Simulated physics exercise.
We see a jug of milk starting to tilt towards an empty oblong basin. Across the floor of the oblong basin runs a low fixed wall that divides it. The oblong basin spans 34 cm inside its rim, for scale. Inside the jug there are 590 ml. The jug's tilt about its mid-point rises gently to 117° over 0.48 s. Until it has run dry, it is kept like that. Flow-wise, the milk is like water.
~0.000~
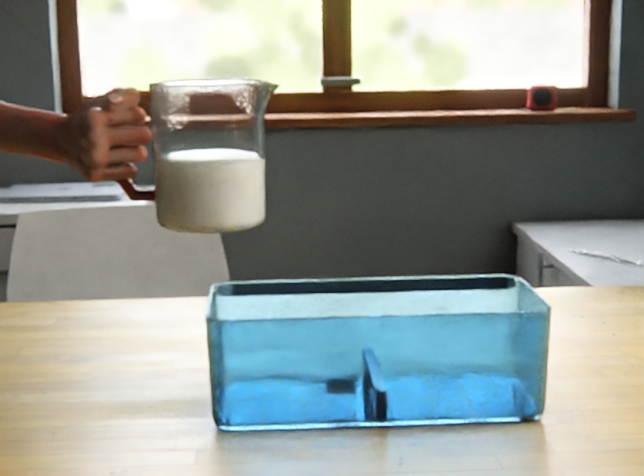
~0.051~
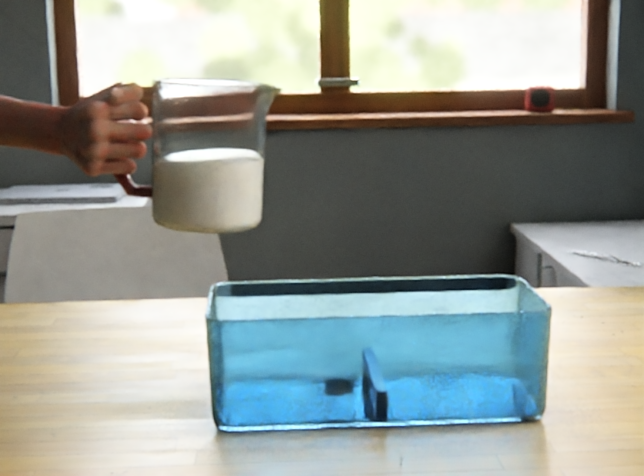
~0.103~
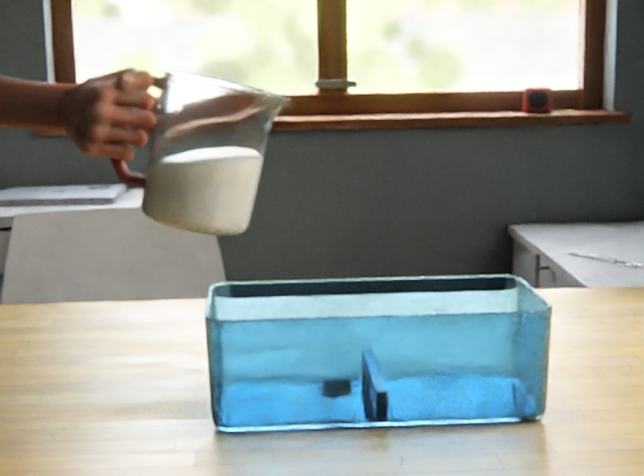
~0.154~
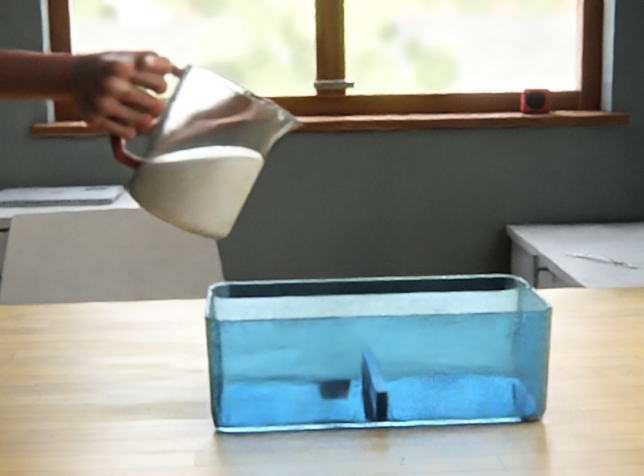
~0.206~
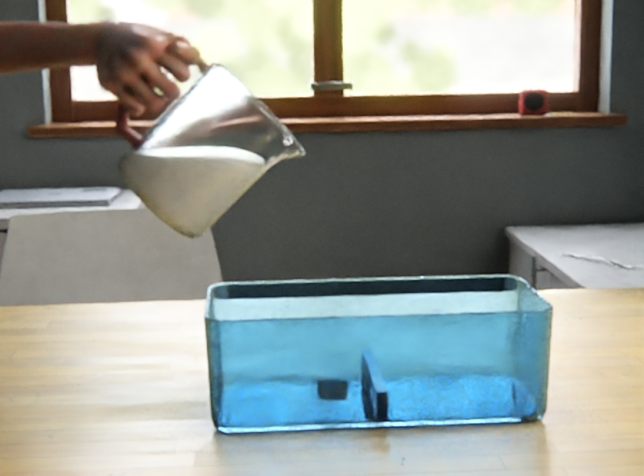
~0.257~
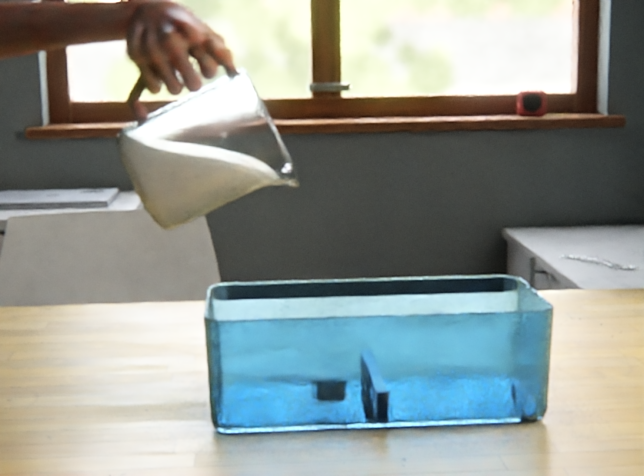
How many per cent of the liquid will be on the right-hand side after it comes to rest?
Some 10 per cent will be on the right-hand side.
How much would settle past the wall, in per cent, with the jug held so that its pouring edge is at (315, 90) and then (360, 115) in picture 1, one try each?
The first try gives around 25 percent, the second around 80 percent.
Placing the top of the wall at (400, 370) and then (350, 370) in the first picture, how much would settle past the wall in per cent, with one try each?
It comes to 10 per cent, and then 20 per cent.
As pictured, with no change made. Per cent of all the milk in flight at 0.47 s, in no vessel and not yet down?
Some 28 per cent, I reckon.
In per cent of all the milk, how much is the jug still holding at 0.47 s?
I'd estimate some 54 % remains.
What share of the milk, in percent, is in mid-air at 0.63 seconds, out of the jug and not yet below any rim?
About 16 percent.
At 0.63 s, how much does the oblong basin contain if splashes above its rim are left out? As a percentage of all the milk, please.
Near 74 in a hundred.
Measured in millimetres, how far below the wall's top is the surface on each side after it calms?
About 14 mm left, about 30 mm right.
After 0.47 s the tilt is 117° and 55 per cent is still to pour, 16 is left of the wall and 0 right of it.
After 0.63 s the tilt is 117° and 11 per cent is still to pour, 72 is left of the wall and 1 right of it.
After 0.80 s the tilt is 117° and 0 per cent is still to pour, 77 is left of the wall and 5 right of it.
After 0.98 s the tilt is 117° and 0 per cent is still to pour, 82 is left of the wall and 8 right of it.
In the end 80 per cent lies left of the wall, 10 right of it and 10 outside.
